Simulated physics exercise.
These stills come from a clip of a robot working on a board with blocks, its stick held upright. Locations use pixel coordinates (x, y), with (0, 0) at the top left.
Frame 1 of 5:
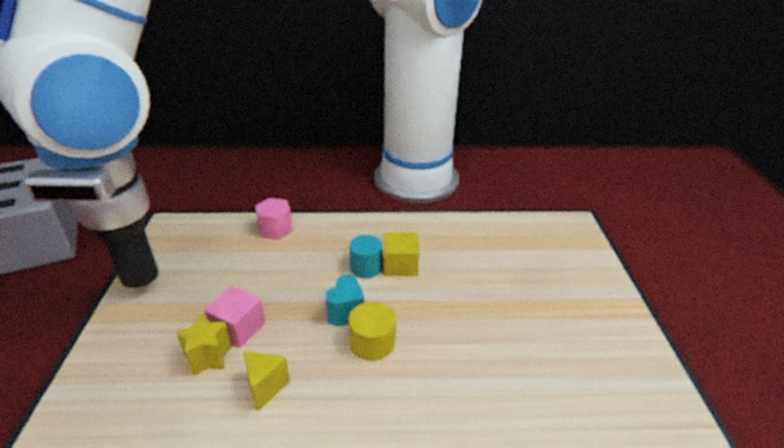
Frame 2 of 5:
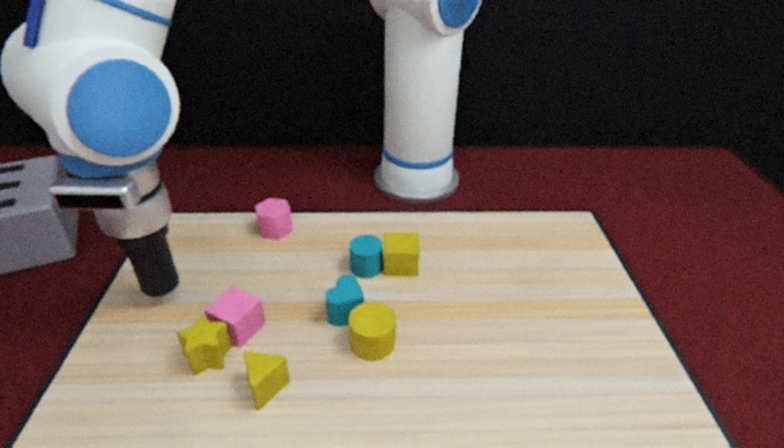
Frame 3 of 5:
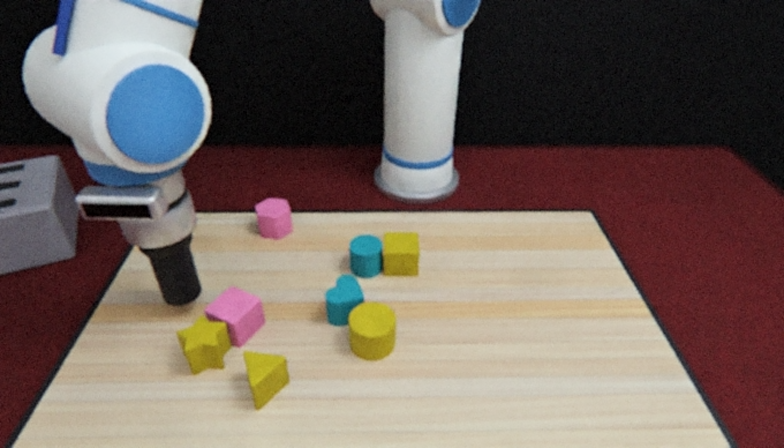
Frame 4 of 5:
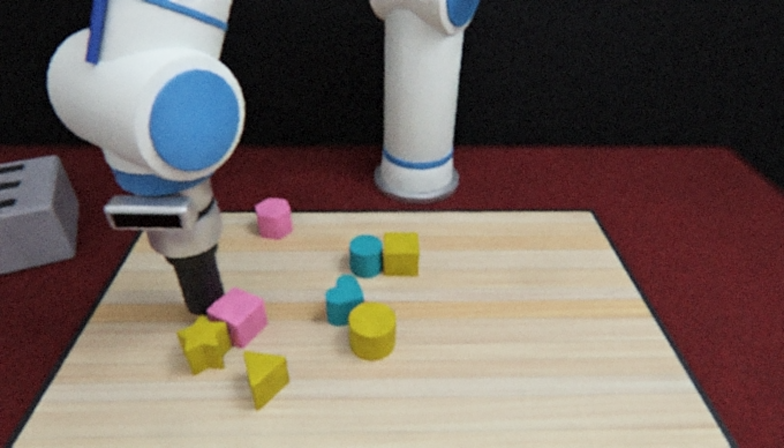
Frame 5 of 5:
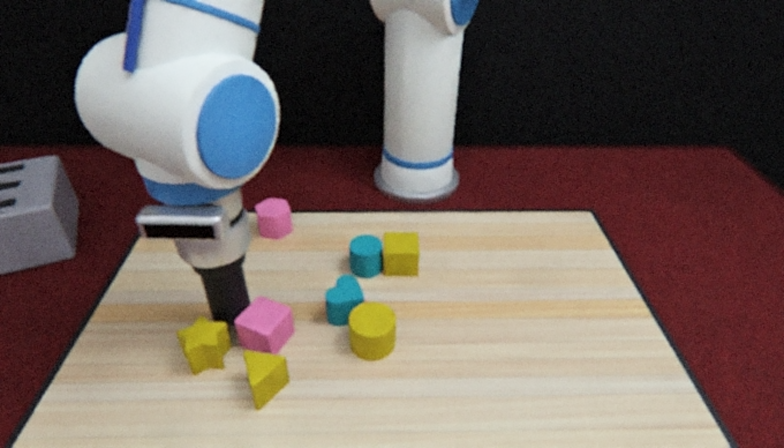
A robot arm moves right across the board and nudges a pink block slightly right.
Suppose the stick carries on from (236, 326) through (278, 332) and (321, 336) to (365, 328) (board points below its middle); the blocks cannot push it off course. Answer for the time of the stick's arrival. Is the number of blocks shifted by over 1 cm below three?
No, that is not how it ends up.
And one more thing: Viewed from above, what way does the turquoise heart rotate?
From above, the turn goes anticlockwise.
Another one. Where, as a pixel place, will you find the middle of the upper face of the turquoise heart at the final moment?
Top centre: (369, 276).
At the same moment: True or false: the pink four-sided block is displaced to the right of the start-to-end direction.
The statement is correct.
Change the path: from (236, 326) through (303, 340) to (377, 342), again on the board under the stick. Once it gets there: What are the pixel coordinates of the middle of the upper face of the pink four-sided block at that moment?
It will end up at (356, 352).
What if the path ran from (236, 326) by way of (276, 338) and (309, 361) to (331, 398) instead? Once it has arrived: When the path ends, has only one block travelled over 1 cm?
Yes.
What follows on the original path. One third of the way, stick (276, 318); pink four-sided block (306, 325), turned 15° clockwise.
Two thirds of the way, stick (321, 322); pink four-sided block (336, 340), turned 35° clockwise; turquoise heart (348, 288).
At the end, stick (365, 314); yellow star-shaped block in place; pink four-sided block (339, 343), turned 45° clockwise; turquoise heart (369, 276), turned 65° anticlockwise; yellow circle (403, 319).
